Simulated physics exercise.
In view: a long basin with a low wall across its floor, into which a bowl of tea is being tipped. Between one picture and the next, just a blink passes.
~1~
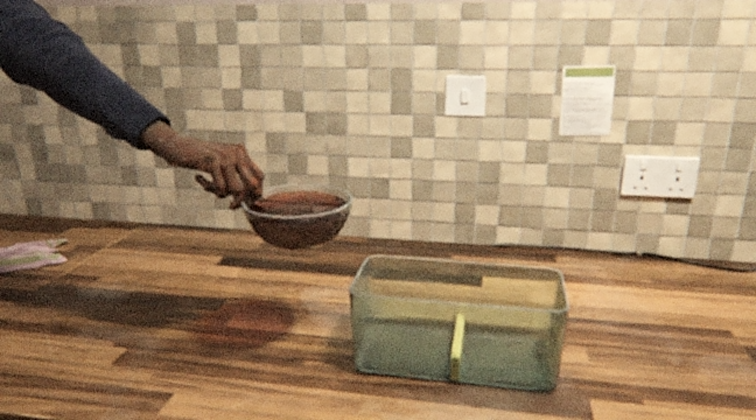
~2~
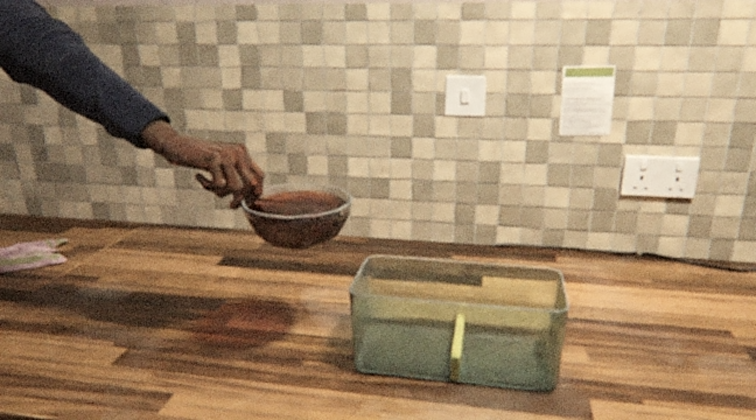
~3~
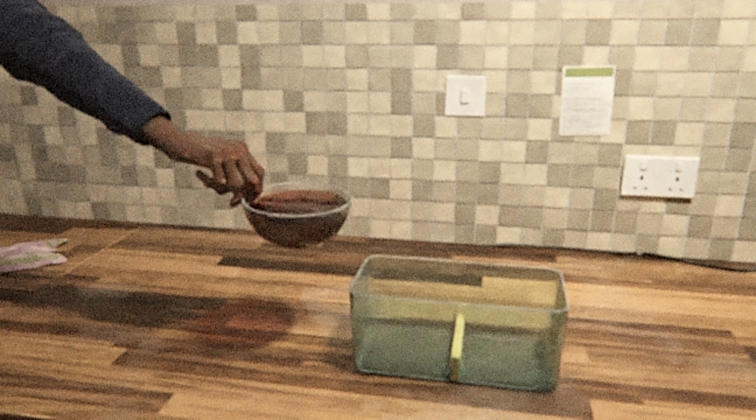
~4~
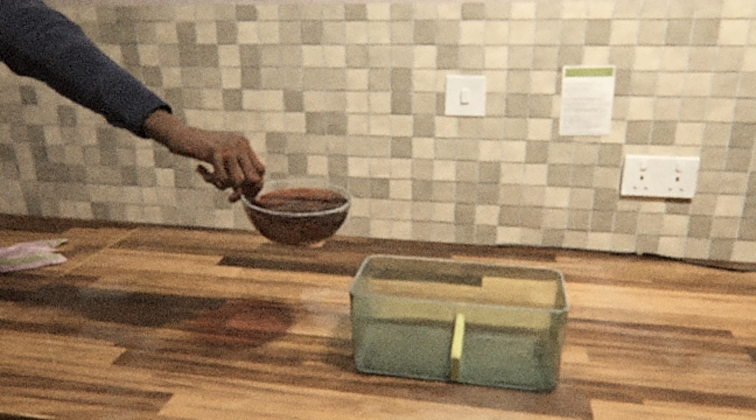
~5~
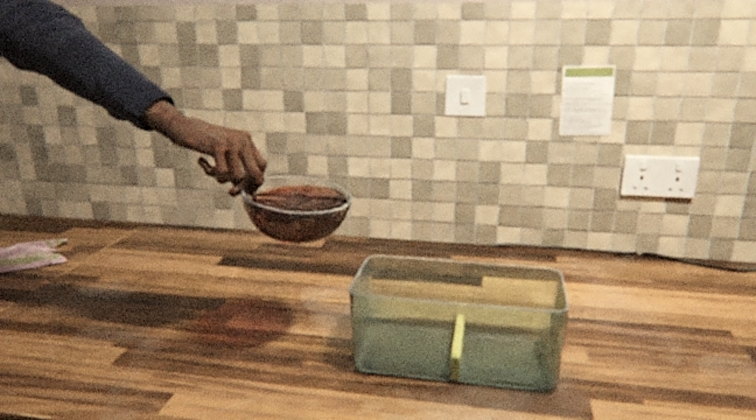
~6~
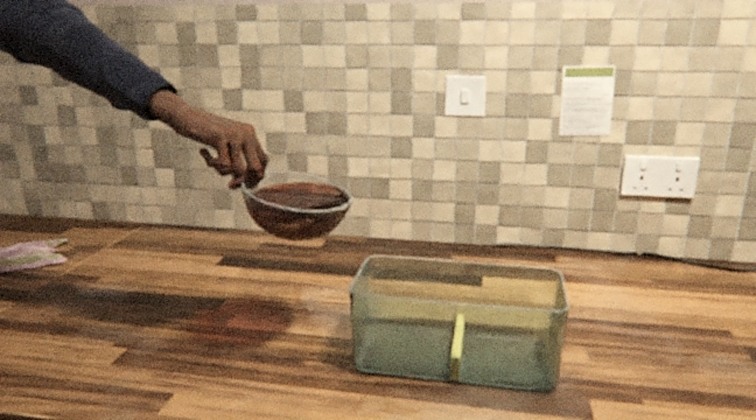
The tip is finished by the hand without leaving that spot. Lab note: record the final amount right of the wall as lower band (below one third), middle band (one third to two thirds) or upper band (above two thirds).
Recorded: Lower band.
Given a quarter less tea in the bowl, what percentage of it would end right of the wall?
About 10 in a hundred.
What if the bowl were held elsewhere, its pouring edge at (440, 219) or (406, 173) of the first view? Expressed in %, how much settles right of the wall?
It comes to 90 % the first time and 80 % the second.
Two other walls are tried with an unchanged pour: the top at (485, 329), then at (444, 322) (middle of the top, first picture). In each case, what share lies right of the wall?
First try: Roughly 5 per cent; second try: 5 per cent.
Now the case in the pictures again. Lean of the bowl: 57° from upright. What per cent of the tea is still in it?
Still holding around 40 %, give or take.
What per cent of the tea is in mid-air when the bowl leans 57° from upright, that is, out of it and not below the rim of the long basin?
Somewhere around 35 per cent of it.
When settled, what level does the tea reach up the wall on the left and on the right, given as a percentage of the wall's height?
About 90 per cent on the left and 10 per cent on the right.
A moment on, the tilt is 57° and 41 per cent is still to pour, 24 is left of the wall and 0 right of it.
Next, the tilt is 89° and 2 per cent is still to pour, 78 is left of the wall and 11 right of it.
Then the tilt is 99° and 0 per cent is still to pour, 85 is left of the wall and 13 right of it.
Later the tilt is 99° and 0 per cent is still to pour, 85 is left of the wall and 13 right of it.
Finally, 85 per cent lies left of the wall, 13 right of it and 2 outside.
